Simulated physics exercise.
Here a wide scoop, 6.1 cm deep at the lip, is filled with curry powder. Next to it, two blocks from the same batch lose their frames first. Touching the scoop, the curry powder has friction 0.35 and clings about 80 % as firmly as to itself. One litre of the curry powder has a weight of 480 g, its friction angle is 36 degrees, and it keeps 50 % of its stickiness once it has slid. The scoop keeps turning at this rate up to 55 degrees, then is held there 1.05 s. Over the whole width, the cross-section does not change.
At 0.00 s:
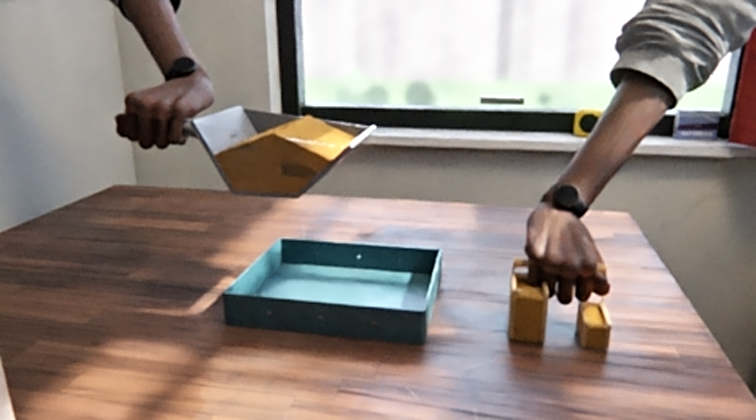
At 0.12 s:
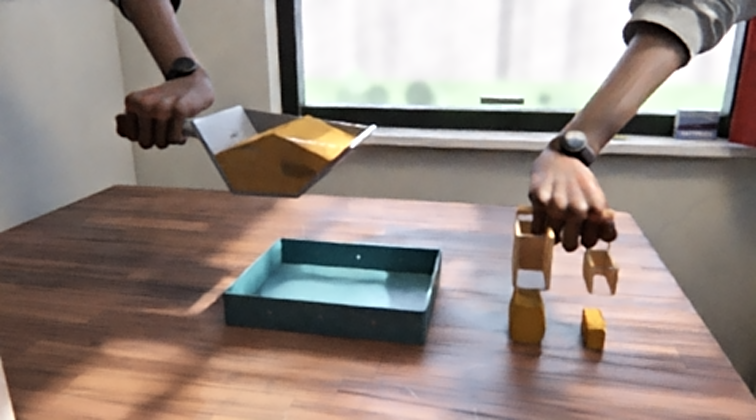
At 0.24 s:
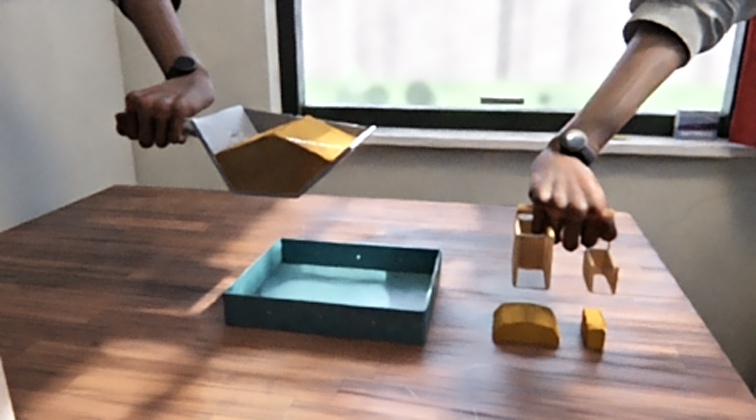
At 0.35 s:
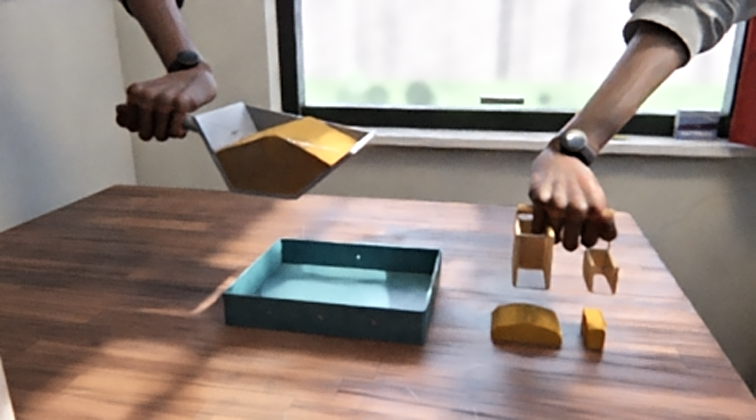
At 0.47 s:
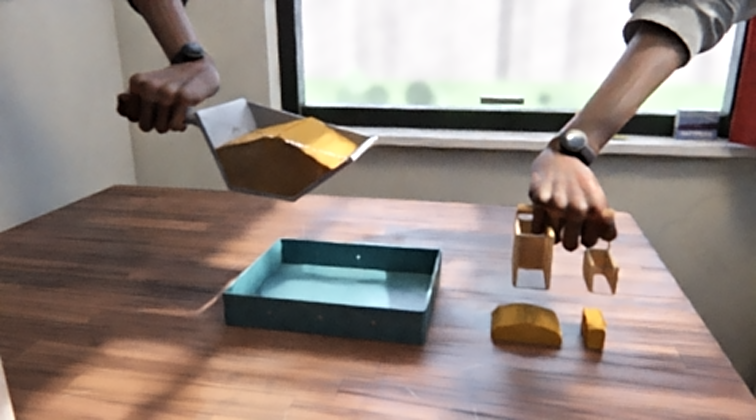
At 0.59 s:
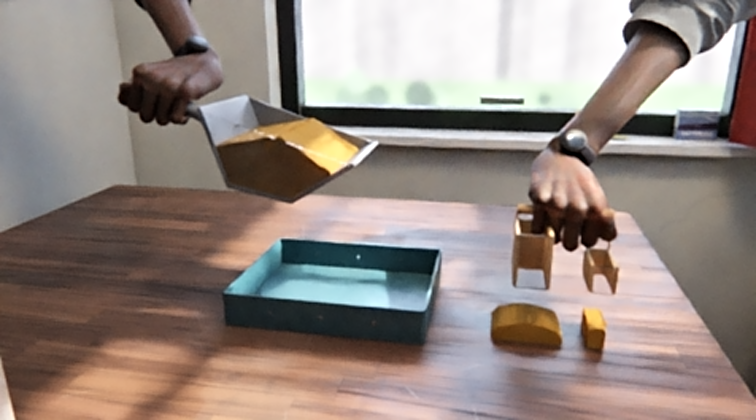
On a wooden table by a window, a hand lifted two small holders off yellow blocks and the taller one slumped low, then another hand slowly tilted a scoop of yellow powder slightly rightward.
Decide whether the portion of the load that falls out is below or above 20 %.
It ends up in excess of 20 percent.
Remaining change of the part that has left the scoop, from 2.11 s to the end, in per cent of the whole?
Around 18 % of the whole, give or take.
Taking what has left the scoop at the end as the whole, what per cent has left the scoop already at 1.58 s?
That figure sits at some 0 percent.
By 1.04 s, the scoop is at 26 degrees and 0 % has left it.
By 1.58 s, the scoop is at 43 degrees and 0 % has left it.
By 2.11 s, the scoop is at 55 degrees and 16 % has left it.
By 2.65 s, the scoop is at 55 degrees and 32 % has left it.
By 2.94 s, at the end, the scoop is at 55 degrees and 33 % has left it.
